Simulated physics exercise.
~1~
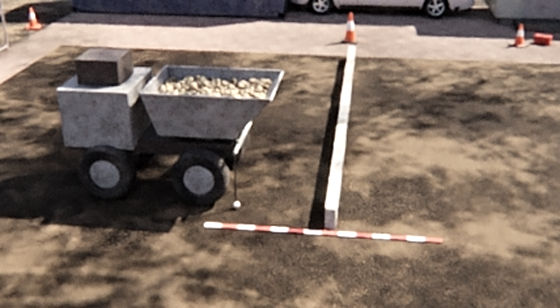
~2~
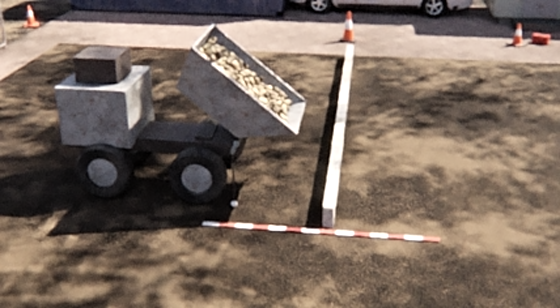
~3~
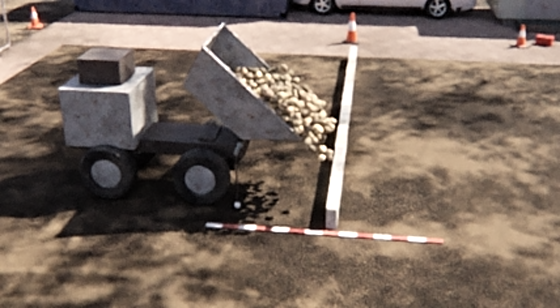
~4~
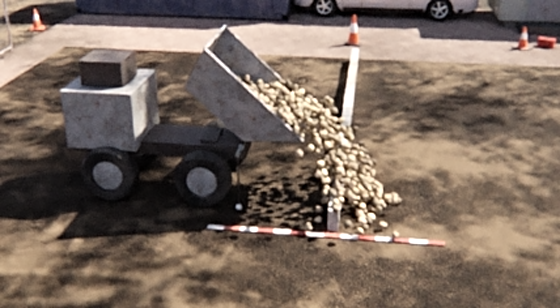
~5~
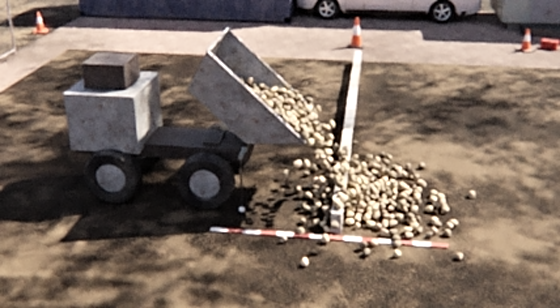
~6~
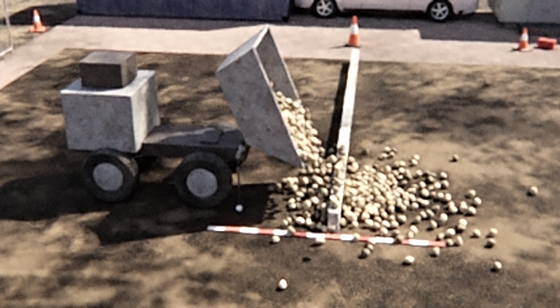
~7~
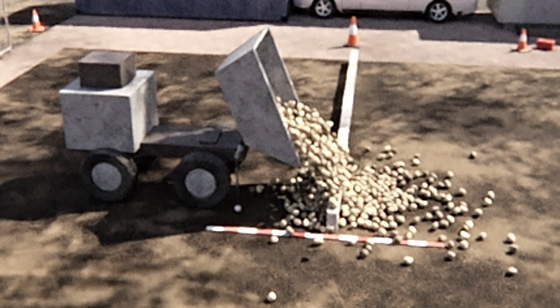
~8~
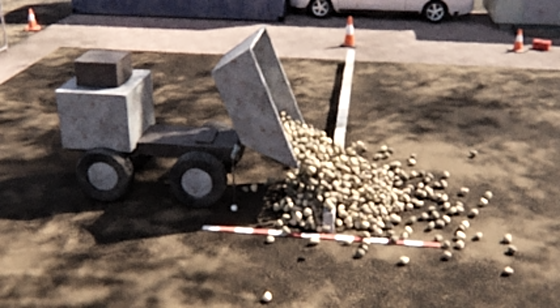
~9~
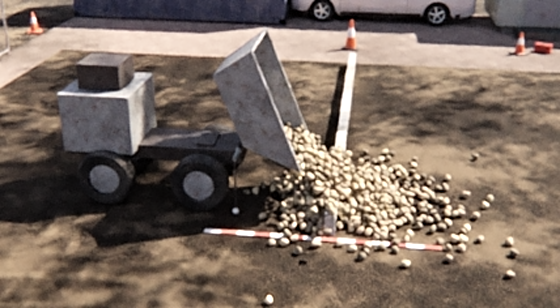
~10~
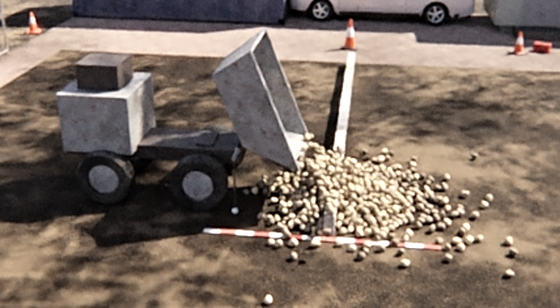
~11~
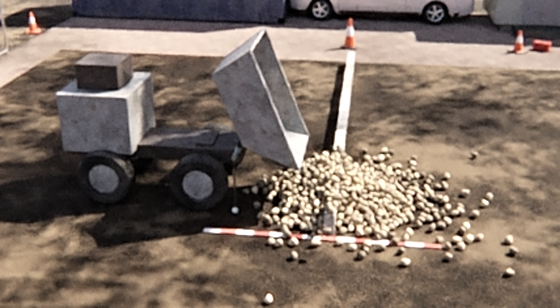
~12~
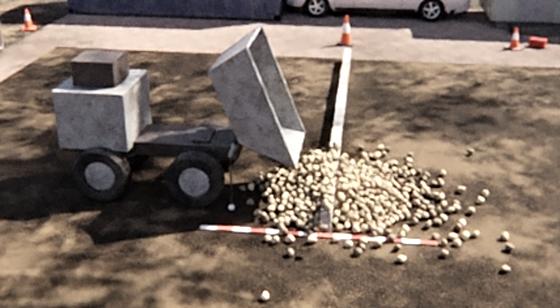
A grey dumper on the left of a dirt yard, its skip full of pale round stones, begins tipping them to the right towards a long, low kerb. The skip tilts steeply, and the stones slide off its lip and pour down across the kerb and a red and white striped staff. Some scatter over the ground beyond while the skip holds its angle. It then tips steeper still, and the remaining stones slump out, heaping up against the kerb. At the end the skip stays raised and empty beside a broad mound lying on both sides of the kerb.
